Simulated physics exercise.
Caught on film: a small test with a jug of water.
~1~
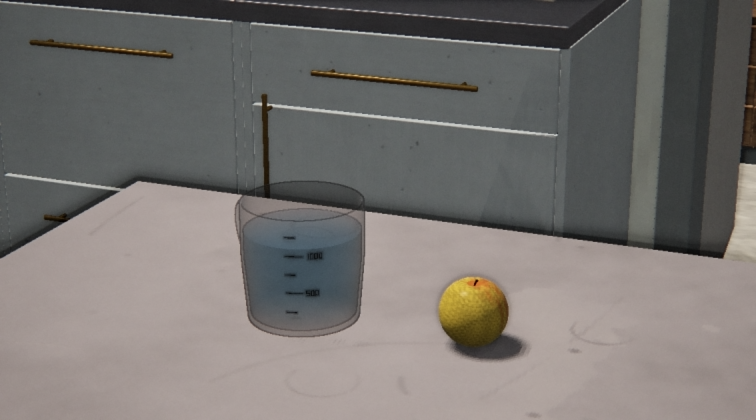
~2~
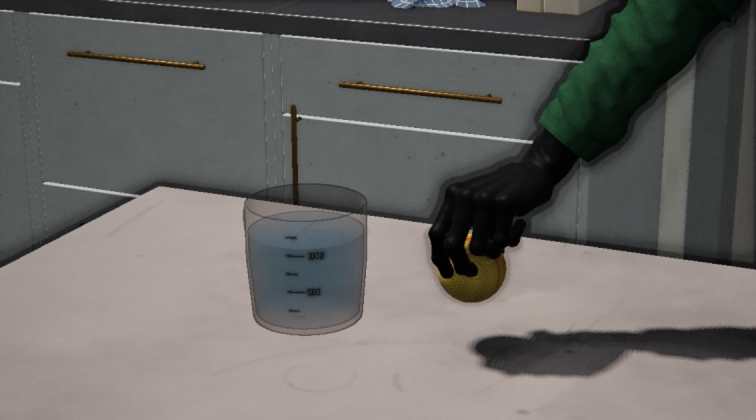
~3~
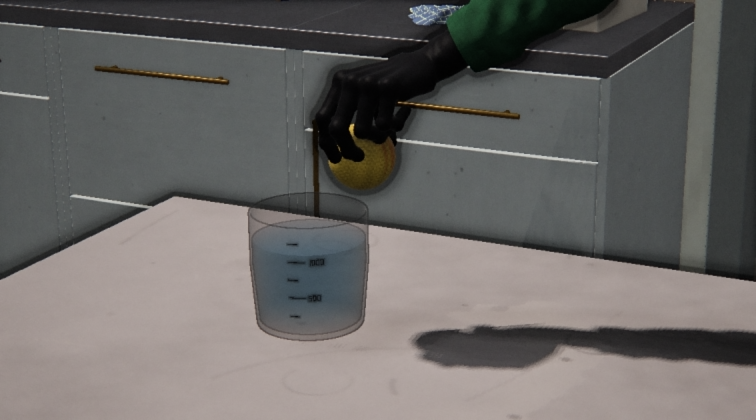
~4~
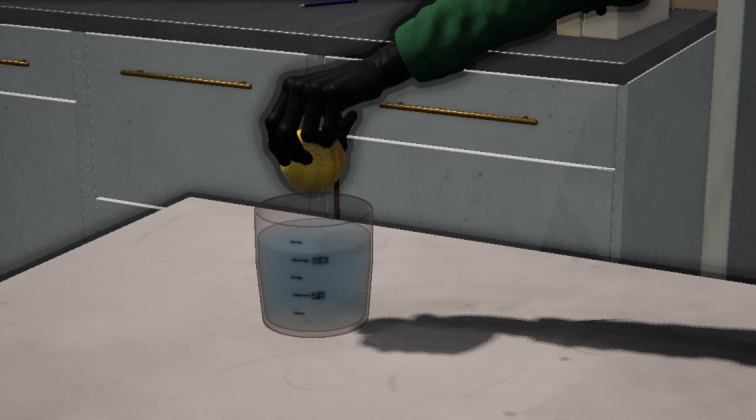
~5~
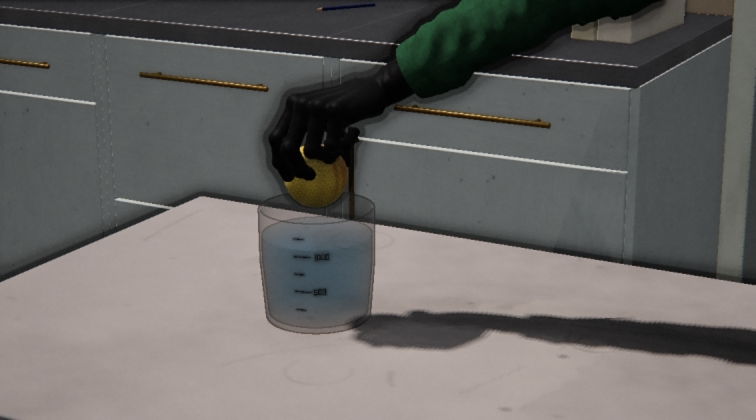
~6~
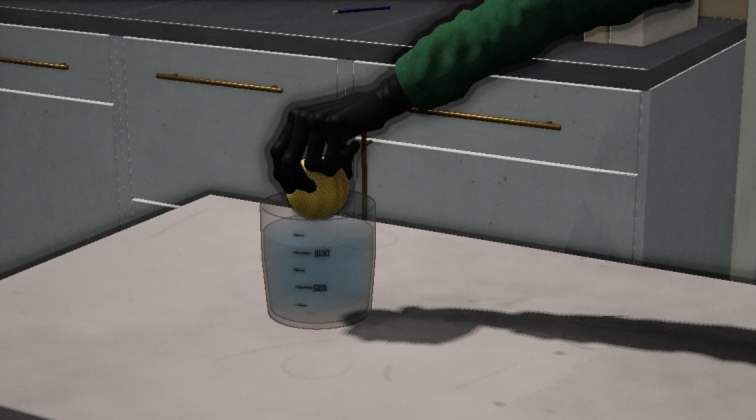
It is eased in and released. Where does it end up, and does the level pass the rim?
The thing stays at the surface; the jug has room for it.
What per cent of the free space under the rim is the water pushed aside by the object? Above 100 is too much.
Close to 40 %.
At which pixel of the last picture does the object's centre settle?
Close to (318, 234).
Next, the apple enters the water; the jug is about three quarters full.
After that, the apple comes up again; the jug is about three quarters full.
Finally, the apple rides on the surface; the jug is about three quarters full; the top is dry.
